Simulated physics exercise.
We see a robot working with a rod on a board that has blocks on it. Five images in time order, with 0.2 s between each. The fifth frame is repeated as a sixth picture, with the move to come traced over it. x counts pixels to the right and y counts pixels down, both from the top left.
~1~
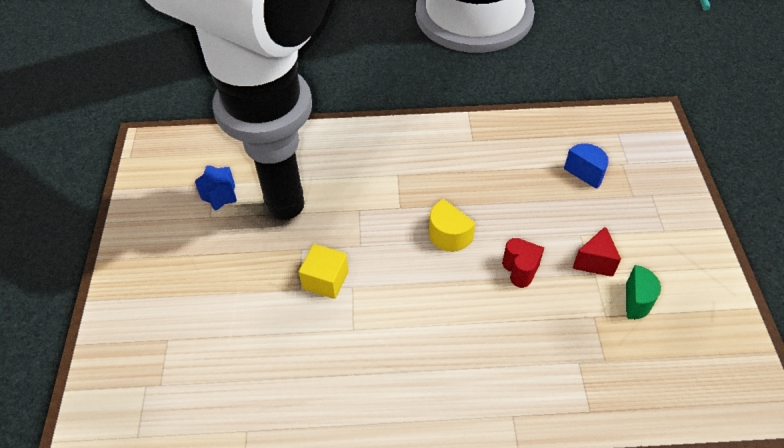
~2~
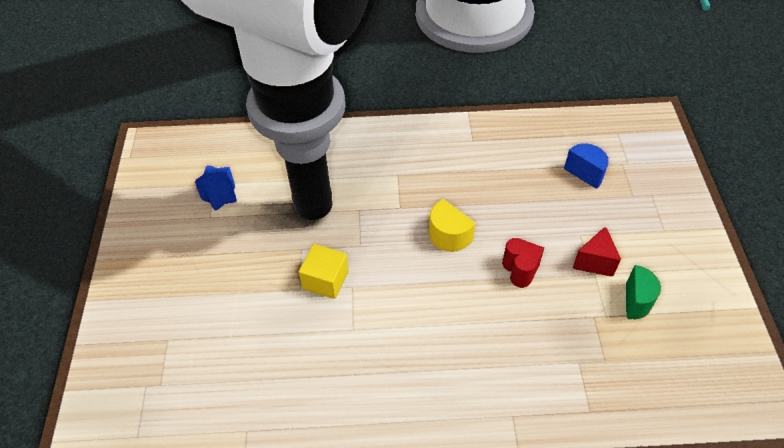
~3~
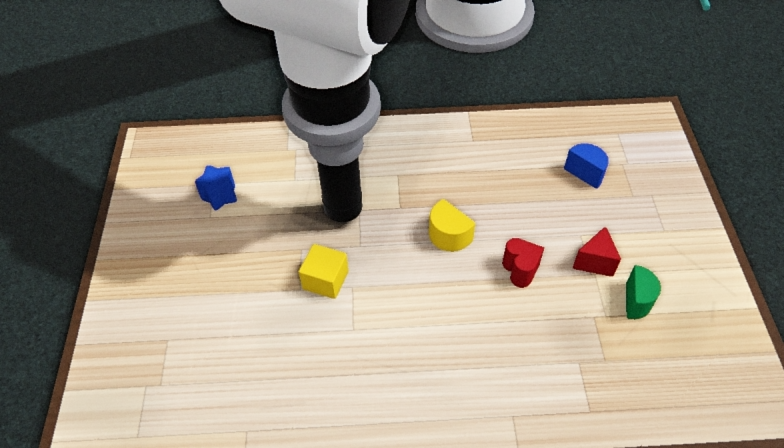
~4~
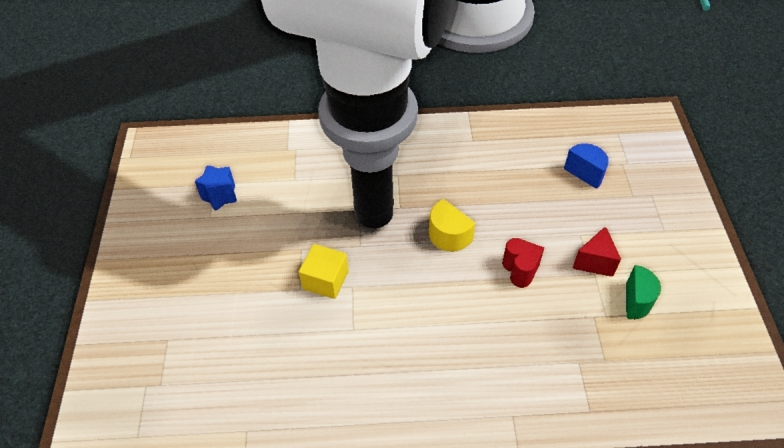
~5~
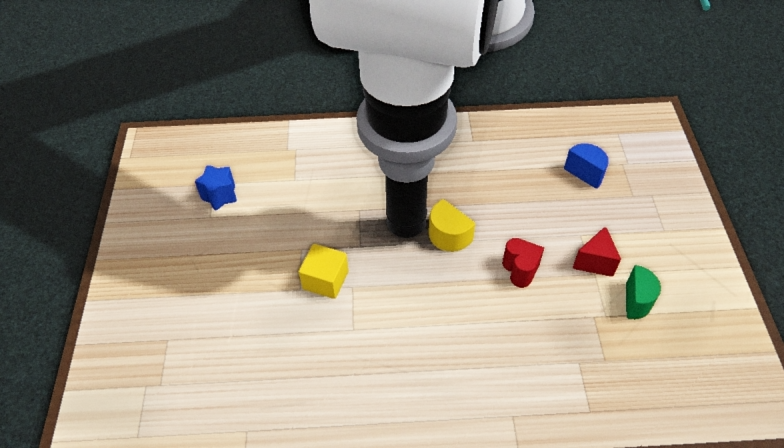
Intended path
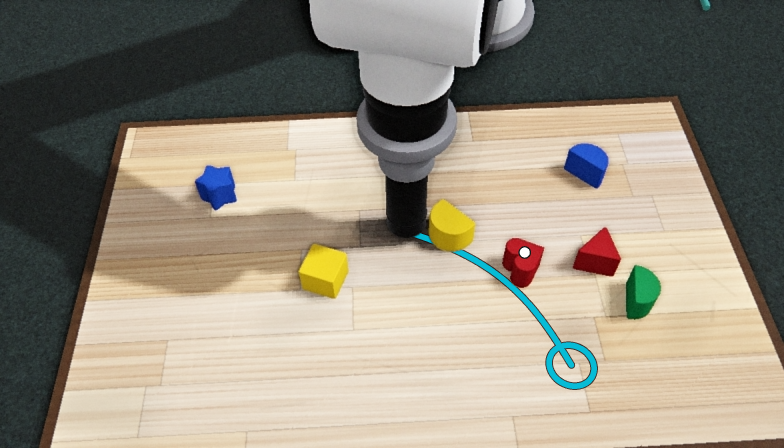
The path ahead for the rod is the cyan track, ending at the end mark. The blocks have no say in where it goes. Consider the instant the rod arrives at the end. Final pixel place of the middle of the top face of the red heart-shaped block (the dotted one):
I expect it at (548, 257).
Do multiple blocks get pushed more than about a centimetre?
Yes, that is what happens.
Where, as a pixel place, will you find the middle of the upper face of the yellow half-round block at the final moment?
The answer is (508, 222).
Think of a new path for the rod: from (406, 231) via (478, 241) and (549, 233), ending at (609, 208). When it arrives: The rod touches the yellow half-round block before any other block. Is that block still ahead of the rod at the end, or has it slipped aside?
I think it loses its spot in front.
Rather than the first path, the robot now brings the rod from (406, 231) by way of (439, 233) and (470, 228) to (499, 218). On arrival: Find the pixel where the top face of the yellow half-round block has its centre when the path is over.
Its top centre lands on (532, 222).
Drawn move, from (406, 231) through (471, 258) and (527, 303) to (572, 365); the dot is on the red heart-shaped block.
On the path given first. One third of the way, rod at (472, 250); yellow half-round block at (505, 222), turned 15° anticlockwise.
Two thirds of the way, rod at (530, 295); yellow half-round block at (508, 222), turned 25° anticlockwise; red heart-shaped block at (548, 257), turned 25° anticlockwise.
At the end, rod at (574, 359); yellow half-round block at (508, 222), turned 25° anticlockwise; red heart-shaped block at (548, 257), turned 25° anticlockwise; red triangle still.
